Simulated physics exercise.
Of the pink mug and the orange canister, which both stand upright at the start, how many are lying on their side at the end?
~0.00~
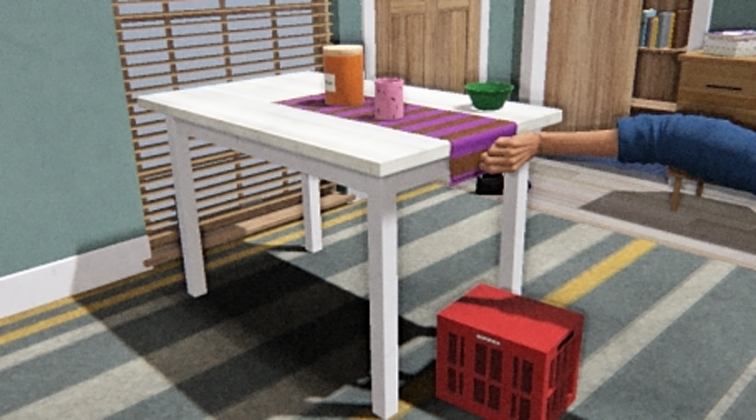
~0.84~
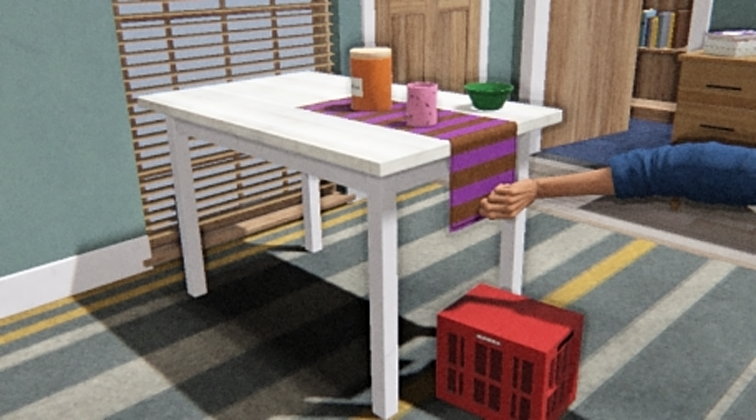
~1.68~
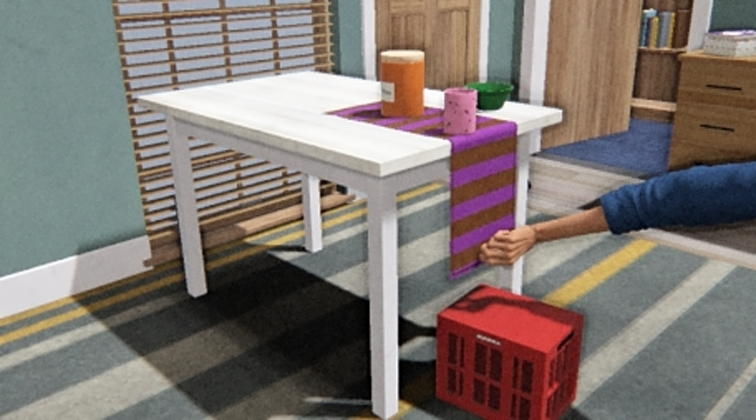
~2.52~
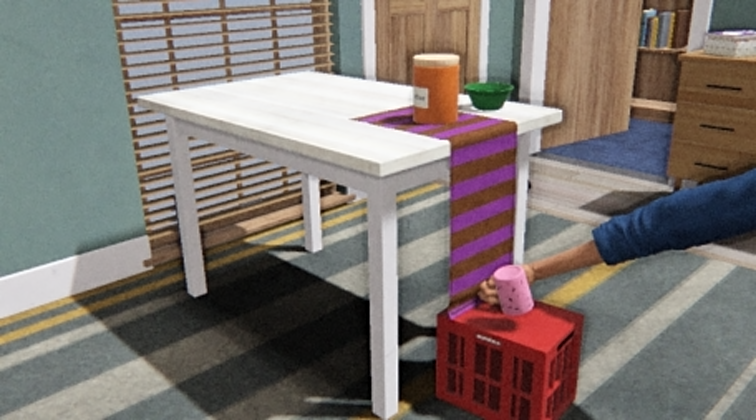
One of them is, the pink mug, which ends tipped over down at the red crate while the orange canister still stands on the table.
